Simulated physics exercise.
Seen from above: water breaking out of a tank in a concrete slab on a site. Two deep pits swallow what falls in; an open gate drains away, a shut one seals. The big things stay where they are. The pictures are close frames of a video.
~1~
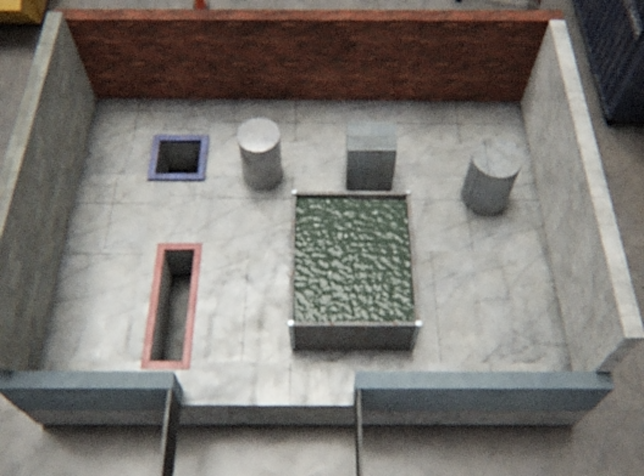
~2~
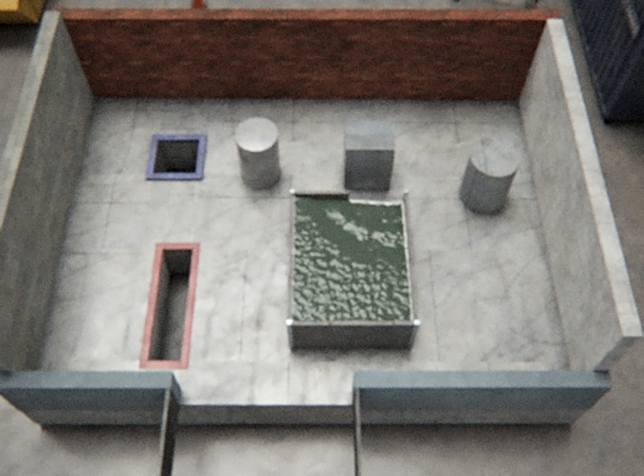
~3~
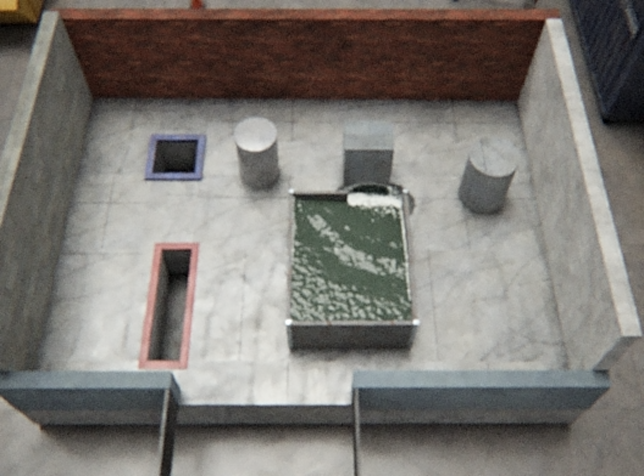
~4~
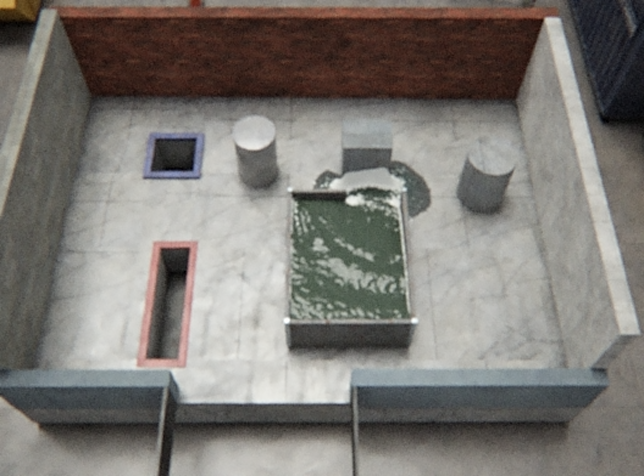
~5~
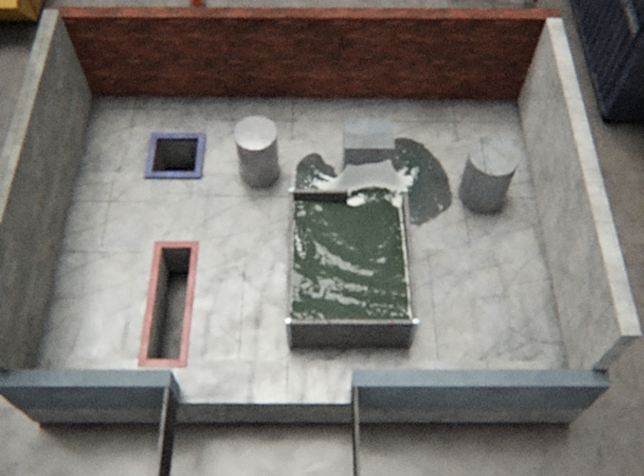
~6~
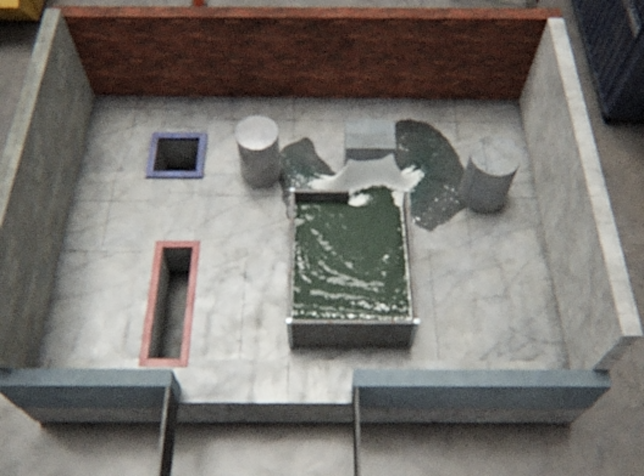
Dark green water ripples in an open rectangular tank near the middle of a walled concrete slab, seen from above by a nearly still camera. Two grey cylinders and a grey block stand behind and beside it, with blue-rimmed and red-rimmed pits at left and a red-brown wall behind. The water breaks through the tank's far side, foams around the block and spreads left and right.
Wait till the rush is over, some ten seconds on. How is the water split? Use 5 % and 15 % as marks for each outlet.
One by one: The gate takes less than 5 %; the blue pit takes less than 5 %; the red pit takes between 5 and 15 %.
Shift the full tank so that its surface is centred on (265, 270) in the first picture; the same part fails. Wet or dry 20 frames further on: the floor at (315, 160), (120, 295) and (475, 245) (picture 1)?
One after the other: Wet, no water, covered.
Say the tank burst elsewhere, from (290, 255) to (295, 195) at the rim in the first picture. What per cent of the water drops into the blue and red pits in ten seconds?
In per cent: Blue 10, red 40.
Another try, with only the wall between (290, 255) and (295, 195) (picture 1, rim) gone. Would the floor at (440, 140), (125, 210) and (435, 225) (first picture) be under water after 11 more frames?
In turn: Dry, wet, no water.
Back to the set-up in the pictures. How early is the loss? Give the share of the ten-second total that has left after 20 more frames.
Roughly 10 per cent.
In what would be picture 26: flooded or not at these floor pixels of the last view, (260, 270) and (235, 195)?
In turn: Free of water, wet.
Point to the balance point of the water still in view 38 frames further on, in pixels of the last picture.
I would point to (353, 224).
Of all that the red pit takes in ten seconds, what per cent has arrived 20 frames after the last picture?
Near 15 in a hundred.
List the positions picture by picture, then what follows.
The open tank at (353, 257) is whole and still, in the first picture.
The front is at a hidden place, out from the gap on the open tank's far side, in the second picture.
Water pours out on the open tank's far side and has run to (401, 191), in the third picture.
Water pours out on the open tank's far side and has run to (398, 165), in the fourth picture.
The front is at (411, 144), out from the gap on the open tank's far side, in the fifth picture.
Water pours out on the open tank's far side and has run to (423, 126), in the sixth picture.
A moment on, water covers 25 % of the floor; the gate 0 %, the blue pit 0 %, the red pit 0 %.
Next, water covers 40 % of the floor; the gate 0 %, the blue pit 0 %, the red pit 0 %.
Then, water covers 60 % of the floor; the gate 0 %, the blue pit 0 %, the red pit 1 %.
Later, water covers 80 % of the floor; the gate 0 %, the blue pit 0 %, the red pit 3 %.
In the end, water covers 95 % of the floor; the gate 3 %, the blue pit 1 %, the red pit 9 %.
